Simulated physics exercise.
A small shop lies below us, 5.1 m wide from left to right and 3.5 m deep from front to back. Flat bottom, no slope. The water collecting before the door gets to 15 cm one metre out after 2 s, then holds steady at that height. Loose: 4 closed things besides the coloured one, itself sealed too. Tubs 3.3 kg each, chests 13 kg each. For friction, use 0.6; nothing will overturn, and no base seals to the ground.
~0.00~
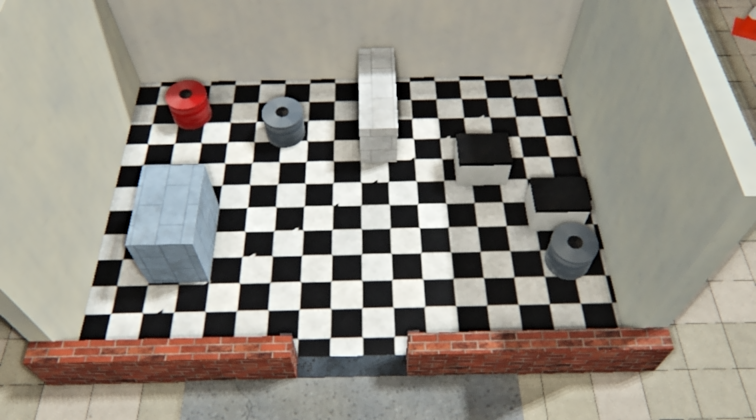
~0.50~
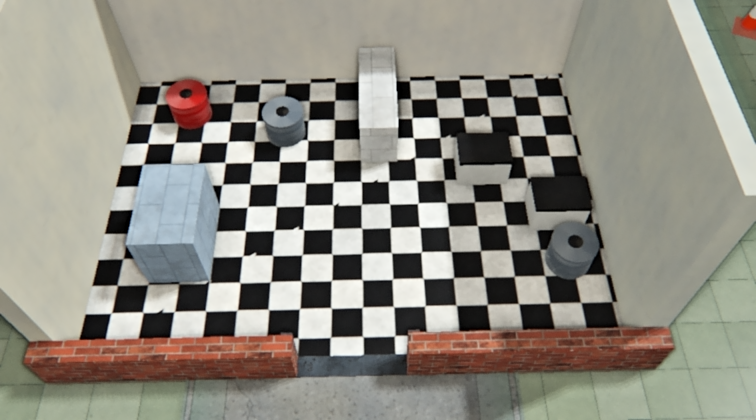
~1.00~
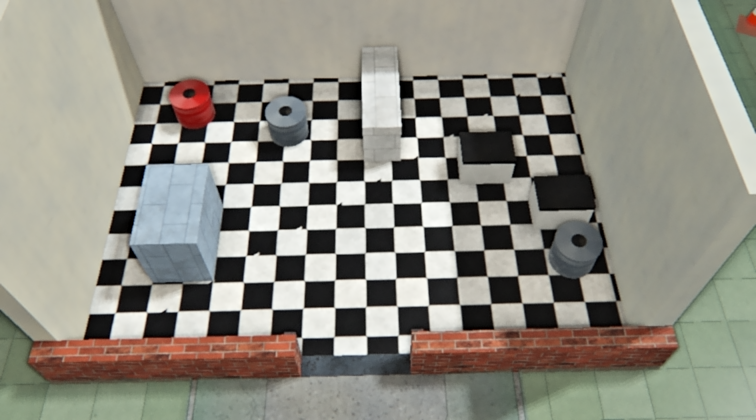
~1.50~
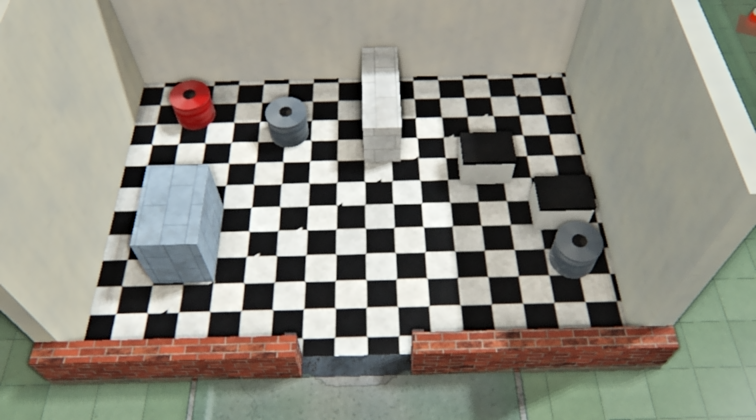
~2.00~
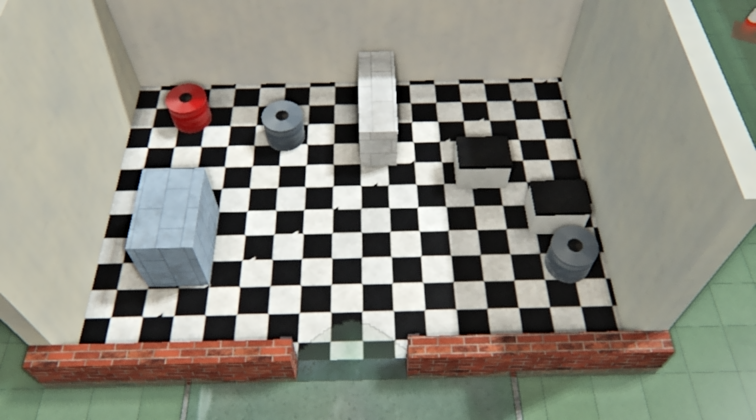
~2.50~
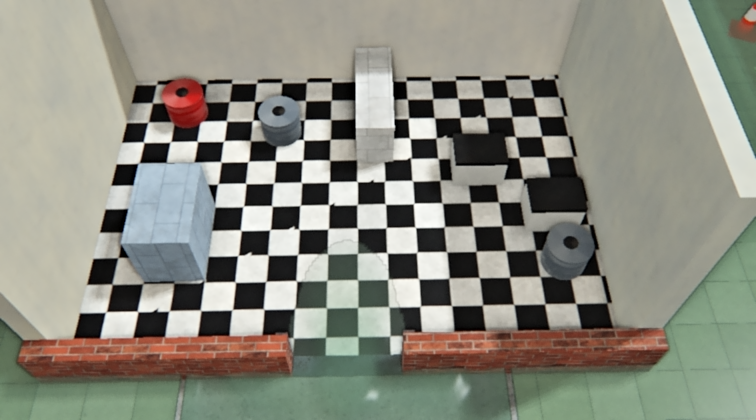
A thin, clear sheet of water slid in through the front doorway and spread a short way over the checkered floor, while the red tub, gray tubs and boxes inside all stayed put.
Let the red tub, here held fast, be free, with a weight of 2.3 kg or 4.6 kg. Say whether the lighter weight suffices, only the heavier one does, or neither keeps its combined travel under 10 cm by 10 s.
Neither does.
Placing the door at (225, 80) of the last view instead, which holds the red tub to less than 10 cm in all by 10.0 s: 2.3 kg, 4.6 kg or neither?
Well, then both options come up short.
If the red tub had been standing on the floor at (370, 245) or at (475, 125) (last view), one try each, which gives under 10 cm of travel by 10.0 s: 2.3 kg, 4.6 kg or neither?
Well, first neither mass is sufficient, and next neither mass is sufficient.
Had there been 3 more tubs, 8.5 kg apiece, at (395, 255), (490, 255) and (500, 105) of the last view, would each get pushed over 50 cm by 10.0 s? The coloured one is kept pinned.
Listed in turn, they go over the bar, beneath the bar, beneath the bar.
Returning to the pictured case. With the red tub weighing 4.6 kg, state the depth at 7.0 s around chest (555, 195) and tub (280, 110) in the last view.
I'd put it at 2 cm and 6 cm respectively.
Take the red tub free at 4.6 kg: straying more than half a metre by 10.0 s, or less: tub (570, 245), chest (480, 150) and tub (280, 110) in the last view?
In that order: Less, less, more.
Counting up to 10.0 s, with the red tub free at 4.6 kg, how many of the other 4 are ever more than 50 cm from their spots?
That adds up to 1.
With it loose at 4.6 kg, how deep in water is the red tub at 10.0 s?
6 cm, roughly.
After 3.5 s the red tub would be 0 cm from its start with 2.3 kg and 0 cm from its start with 4.6 kg; 0 cm of water round it then.
After 4.5 s the red tub would be 0 cm from its start with 2.3 kg and 0 cm from its start with 4.6 kg; 0 cm of water round it then.
After 7.0 s the red tub would be 48 cm from its start with 2.3 kg and 10 cm from its start with 4.6 kg; 3 cm of water round it then.
After 10.0 s the red tub would be 249 cm from its start with 2.3 kg and 90 cm from its start with 4.6 kg; 6 cm of water round it then.
